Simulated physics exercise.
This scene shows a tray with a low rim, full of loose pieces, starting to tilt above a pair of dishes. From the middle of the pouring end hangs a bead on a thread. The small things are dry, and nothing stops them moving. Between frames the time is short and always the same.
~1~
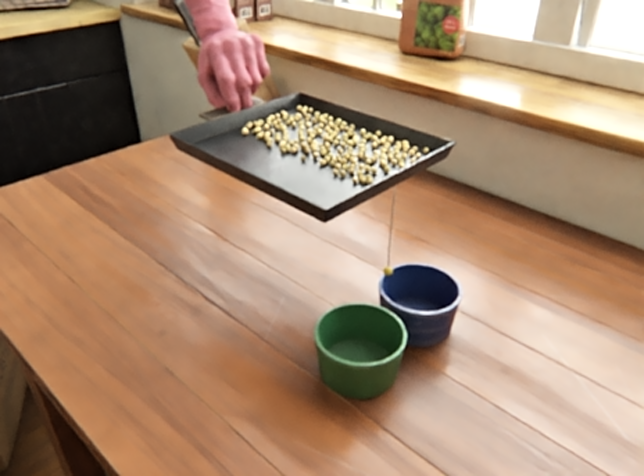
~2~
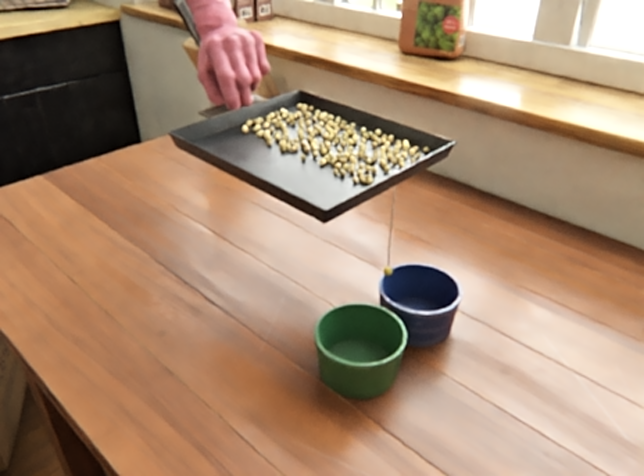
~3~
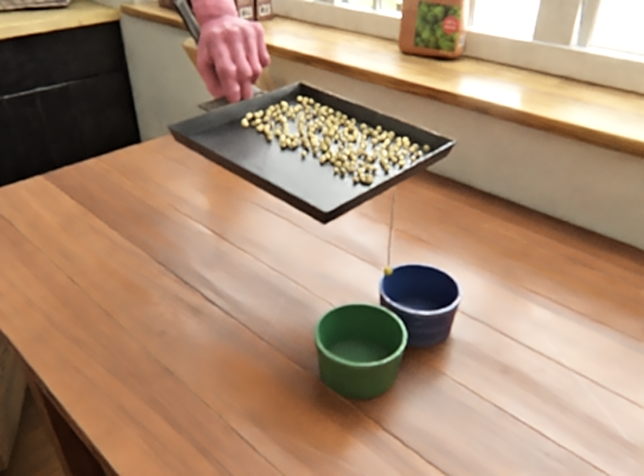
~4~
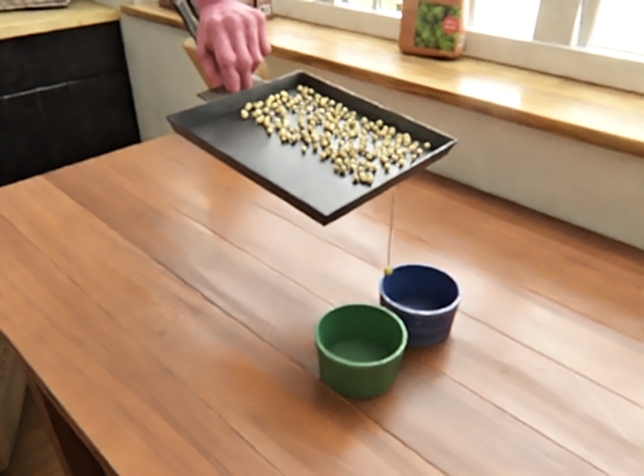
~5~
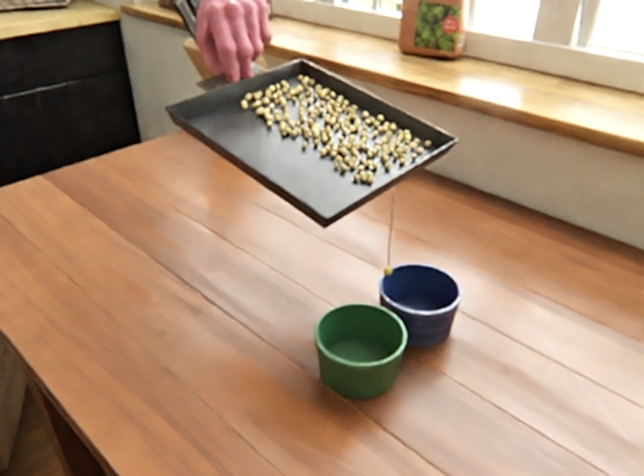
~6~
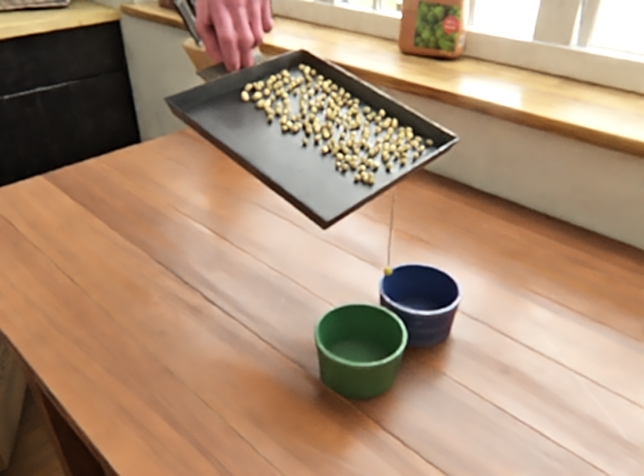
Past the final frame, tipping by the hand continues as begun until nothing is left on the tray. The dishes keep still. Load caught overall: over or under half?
Over.
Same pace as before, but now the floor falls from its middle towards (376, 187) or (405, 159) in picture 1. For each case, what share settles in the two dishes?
Somewhere close to 80 % the first time, 0 % the second.
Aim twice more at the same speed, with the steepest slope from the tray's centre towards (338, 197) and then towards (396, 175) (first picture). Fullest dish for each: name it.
Well, at the first place the left-side one, and at the second the right-side one.
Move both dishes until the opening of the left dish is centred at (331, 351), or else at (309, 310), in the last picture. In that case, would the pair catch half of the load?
The bulk of it, then Short of half.
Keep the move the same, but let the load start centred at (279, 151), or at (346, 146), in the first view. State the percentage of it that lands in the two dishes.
Try 1: 90 %; try 2: 90 %.
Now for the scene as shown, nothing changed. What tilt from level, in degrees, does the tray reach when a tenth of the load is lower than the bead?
Around 90° of tilt.
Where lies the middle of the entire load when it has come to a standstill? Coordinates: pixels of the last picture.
The centre settles at about (356, 364).
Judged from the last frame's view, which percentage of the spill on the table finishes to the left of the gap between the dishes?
I make it about 50 percent or so.
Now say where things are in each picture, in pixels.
The first picture shows corners of the pouring end (325, 205) and (448, 142), level; middle of the load (330, 140), soya beans; left dish (394, 370); right dish (452, 319); bead on its thread (388, 271).
The second picture shows corners of the pouring end (325, 205) and (449, 142), level; middle of the load (330, 139).
The third picture shows corners of the pouring end (325, 207) and (449, 141), tipped barely, lowest at the left corner; middle of the load (330, 135).
The fourth picture shows corners of the pouring end (326, 210) and (450, 140), tipped a little, lowest at the left corner; middle of the load (331, 129).
The fifth picture shows corners of the pouring end (326, 213) and (451, 138), tipped a little, lowest at the left corner; middle of the load (331, 123).
The sixth picture shows corners of the pouring end (327, 215) and (452, 137), tipped a little, lowest at the left corner; middle of the load (333, 118); left dish (394, 370); right dish (452, 319).
Just after the last frame, tray tipped steeply; almost all on the tray; just a few in the left dish; just a few outside both; just a few in the air.
A moment on, tray tipped right over; roughly a third on the tray; roughly a quarter in the left dish; just a few in the right dish; just a few outside both; roughly a third in the air.
Further on, tray tipped past a quarter turn; the larger part in the left dish; about a tenth in the right dish; about a tenth outside both.
When it is over, tray tipped past a quarter turn; the larger part in the left dish; about a tenth in the right dish; about a tenth outside both.
